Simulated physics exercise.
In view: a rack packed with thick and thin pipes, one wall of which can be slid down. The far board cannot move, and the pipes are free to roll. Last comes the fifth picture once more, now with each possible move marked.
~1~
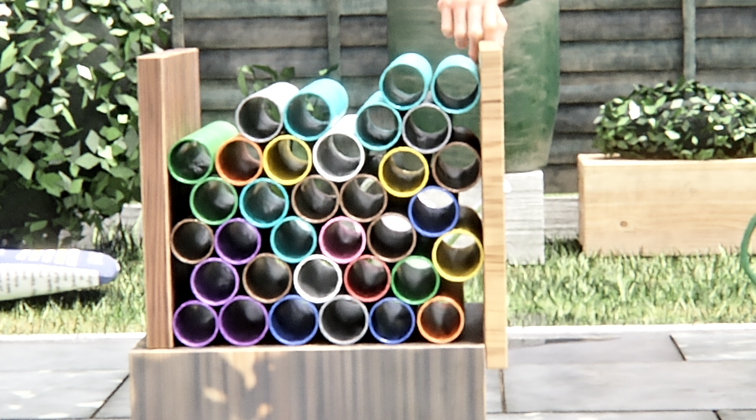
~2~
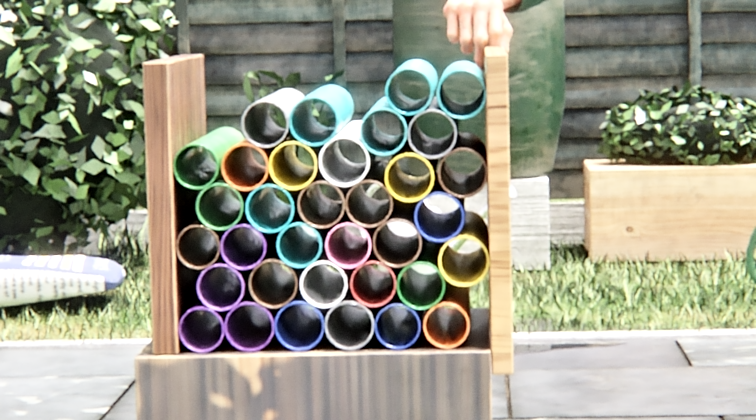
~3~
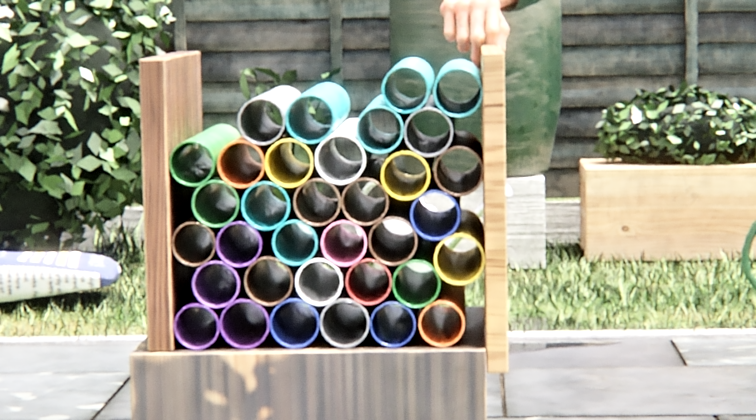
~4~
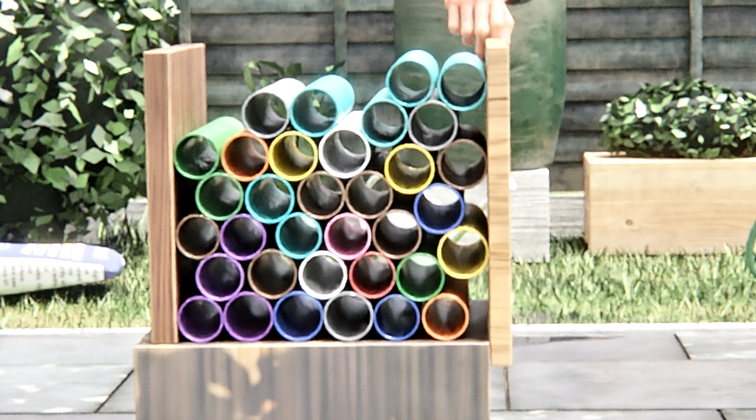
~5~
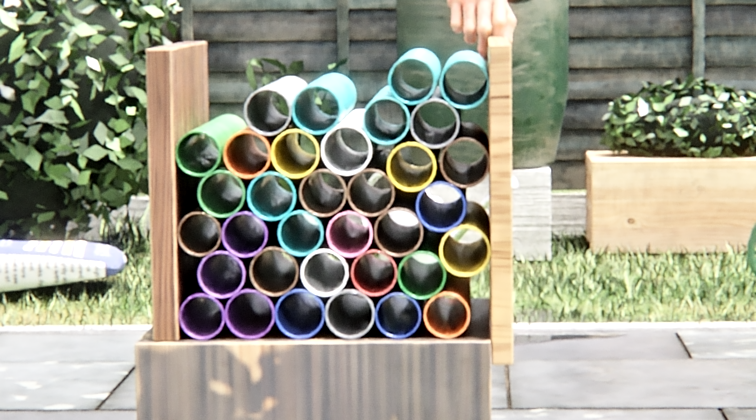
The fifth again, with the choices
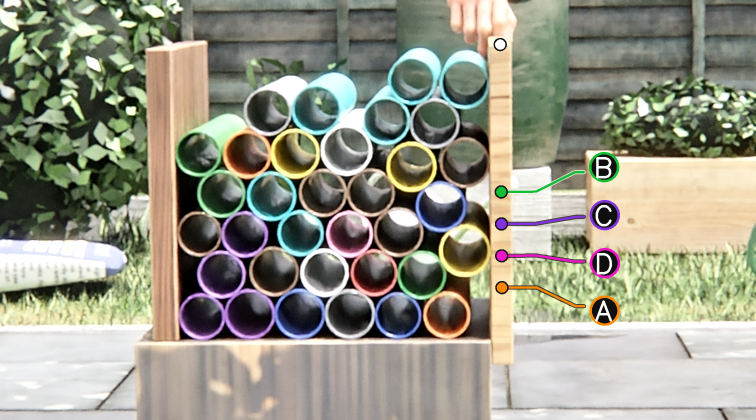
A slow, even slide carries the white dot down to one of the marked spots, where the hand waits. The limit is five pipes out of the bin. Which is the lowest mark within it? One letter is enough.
The answer is mark A.
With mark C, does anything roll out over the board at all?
At C: Yes.
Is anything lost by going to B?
Yes, at B.
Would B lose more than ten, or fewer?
It loses fewer than ten.
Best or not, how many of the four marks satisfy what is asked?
Four of the four.
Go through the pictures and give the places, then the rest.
A purple pipe (238, 241); a turquoise pipe (265, 203); a yellow pipe (287, 160), in the first picture.
A yellow pipe (293, 166); a turquoise pipe (462, 94), in the second picture.
Side board (494, 196); a purple pipe (197, 327), in the third picture.
An orange pipe (446, 317); a purple pipe (220, 277), in the fourth picture.
A purple pipe (245, 235); a turquoise pipe (272, 196); a yellow pipe (295, 154), in the fifth picture.
On the copy, A at (502, 288); B at (501, 192); C at (501, 224); D at (502, 255); the white dot at (500, 44).
On A. First, top of the board (490, 147).
Then, top of the board (491, 262).
Finally, top of the board (491, 287), four out over the board.
By contrast, B one out over the board; C one out over the board; D four out over the board.
